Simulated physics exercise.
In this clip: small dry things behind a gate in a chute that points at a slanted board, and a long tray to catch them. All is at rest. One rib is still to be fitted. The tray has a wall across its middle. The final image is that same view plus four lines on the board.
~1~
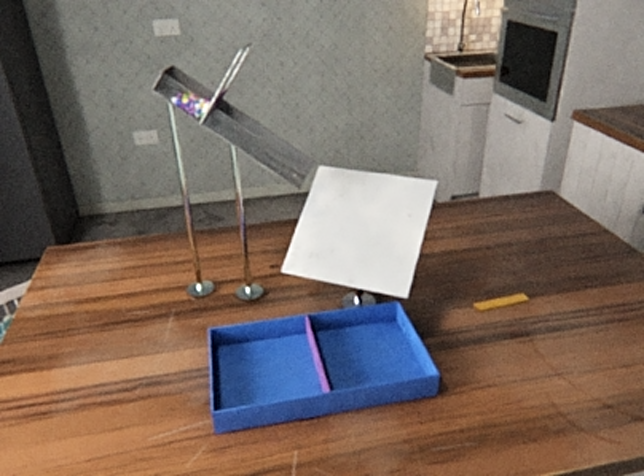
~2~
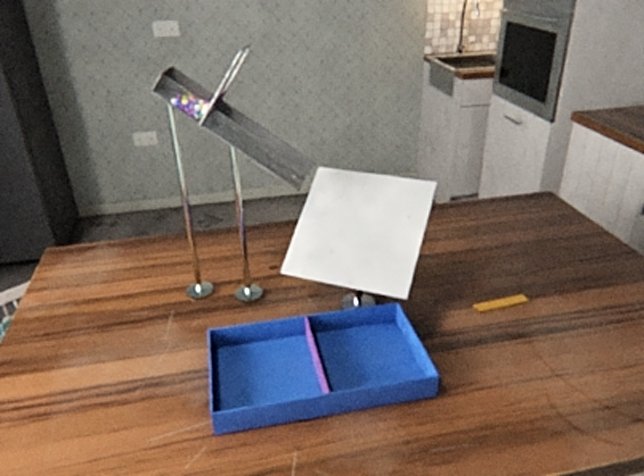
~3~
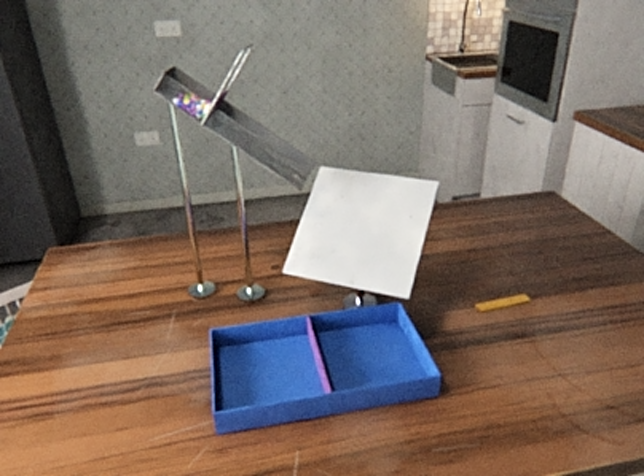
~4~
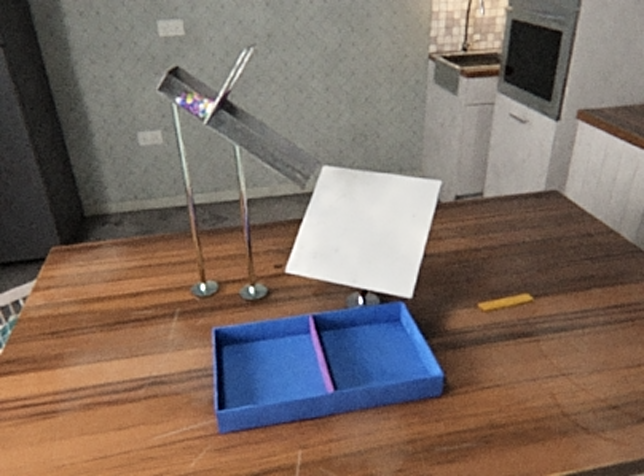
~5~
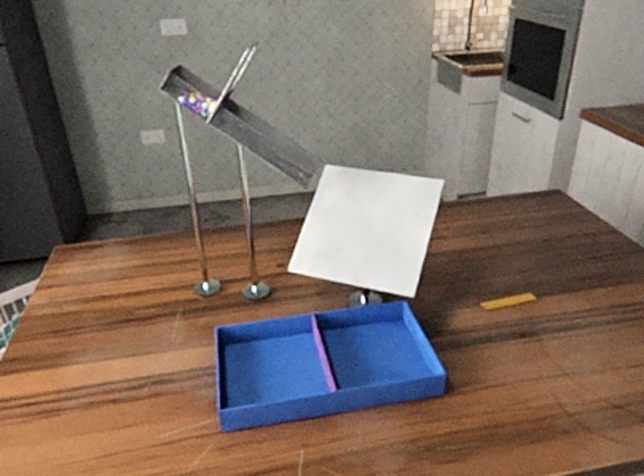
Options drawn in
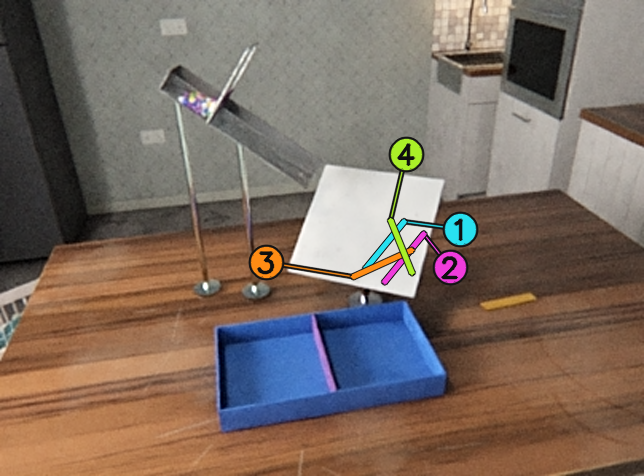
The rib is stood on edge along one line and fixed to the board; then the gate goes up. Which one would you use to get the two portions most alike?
Choose 3.
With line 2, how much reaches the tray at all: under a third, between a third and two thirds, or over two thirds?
Over two thirds.
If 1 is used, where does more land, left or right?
More lands on the right.
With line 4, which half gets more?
Right.
On the marked copy, line 1 from (404, 221) to (365, 268); line 2 from (423, 233) to (384, 281); line 3 from (411, 250) to (353, 276); line 4 from (390, 220) to (412, 272).
For line 1, of what is caught, about a quarter in the left half, most in the right.
For line 2, of what is caught, a small part in the left half, nearly all in the right.
For line 3, of what is caught, about a third in the left half, about two thirds in the right.
For line 4, of what is caught, a small part in the left half, nearly all in the right.
